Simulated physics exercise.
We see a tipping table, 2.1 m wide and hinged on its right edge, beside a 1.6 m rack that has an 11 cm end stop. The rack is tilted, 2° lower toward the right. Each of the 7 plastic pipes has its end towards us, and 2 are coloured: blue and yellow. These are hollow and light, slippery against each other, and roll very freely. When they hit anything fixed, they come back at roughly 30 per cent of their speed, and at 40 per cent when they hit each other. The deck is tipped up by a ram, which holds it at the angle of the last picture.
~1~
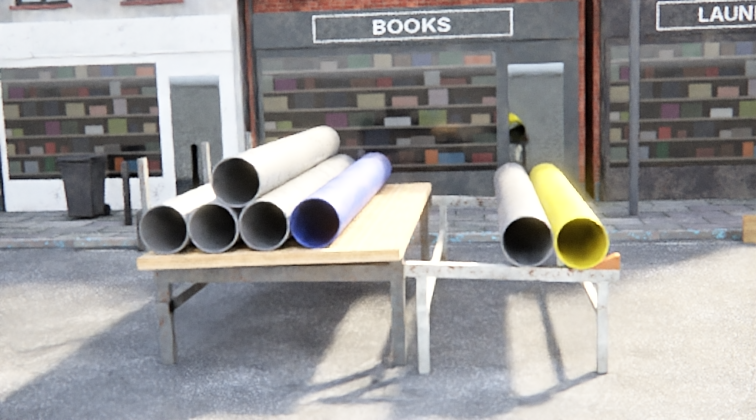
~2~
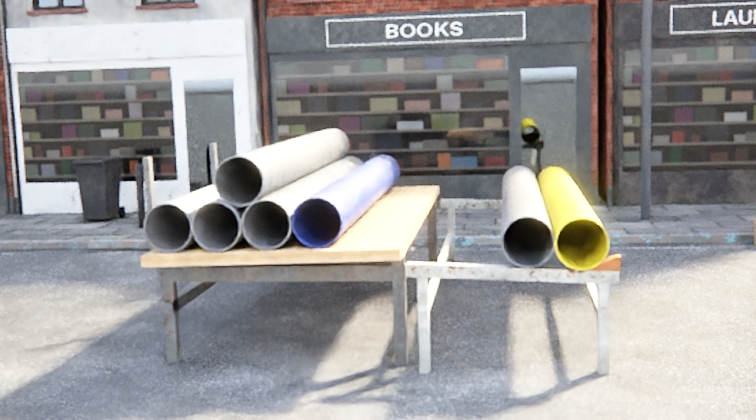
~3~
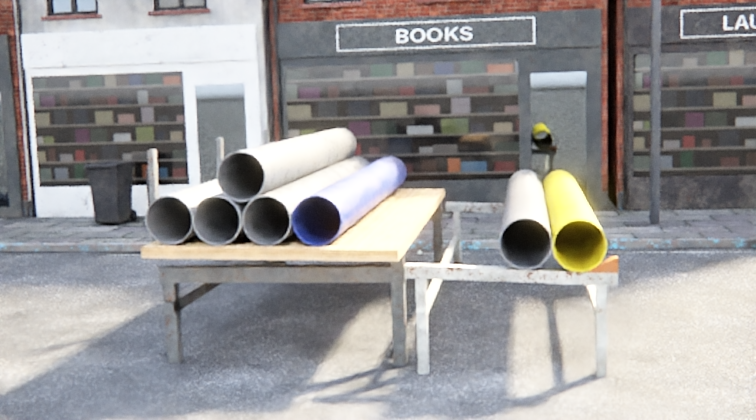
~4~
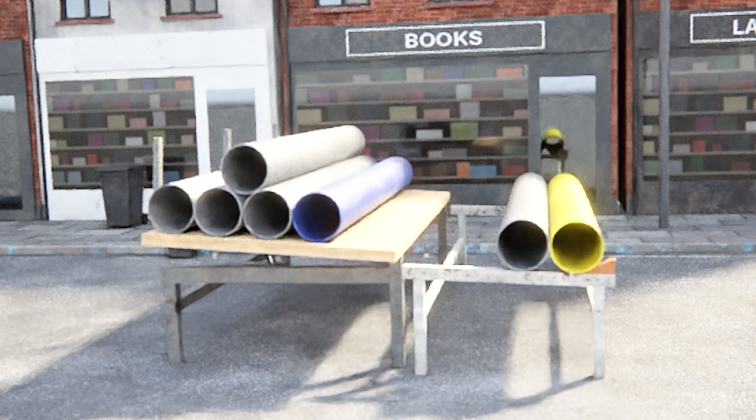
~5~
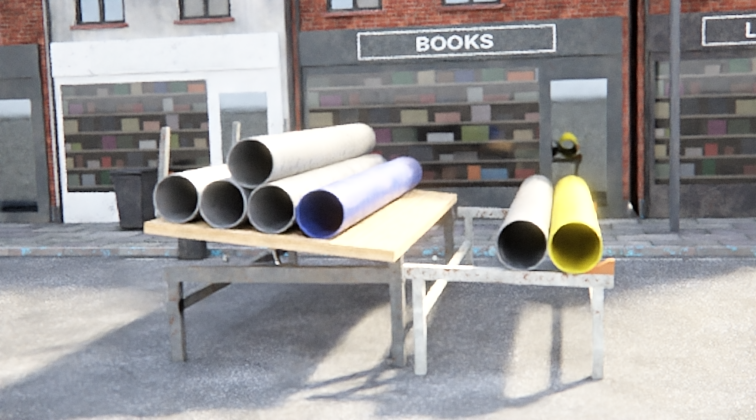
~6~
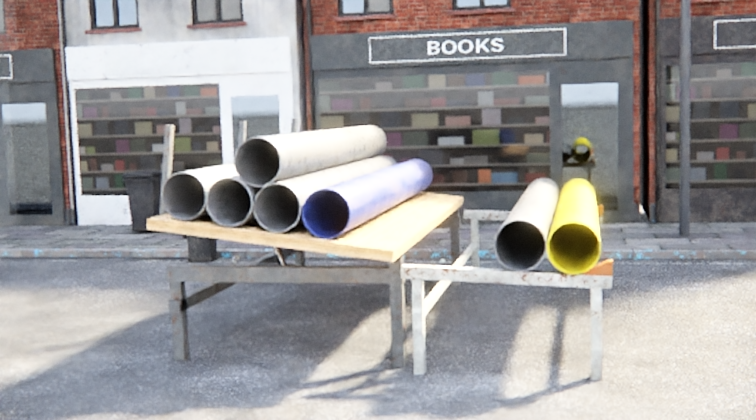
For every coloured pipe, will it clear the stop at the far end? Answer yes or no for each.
Blue - no, yellow - no.
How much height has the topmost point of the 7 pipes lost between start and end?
15 cm.
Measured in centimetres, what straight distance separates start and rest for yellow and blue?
Yellow shifts 15 while blue shifts 130.
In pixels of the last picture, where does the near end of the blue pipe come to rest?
Look near pixel (483, 244).
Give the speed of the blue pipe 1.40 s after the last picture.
Roughly 1.0 m/s.
Then, 1.4 s after the last picture, blue is on the rack, 130 cm from the rack's far end, rolling right; yellow is on the rack, 30 cm from the rack's far end; 0 past the stop so far.
At rest (3.2 s after the last picture), blue is on the rack, 95 cm from the rack's far end; yellow is on the rack, 20 cm from the rack's far end; 0 past the stop so far.
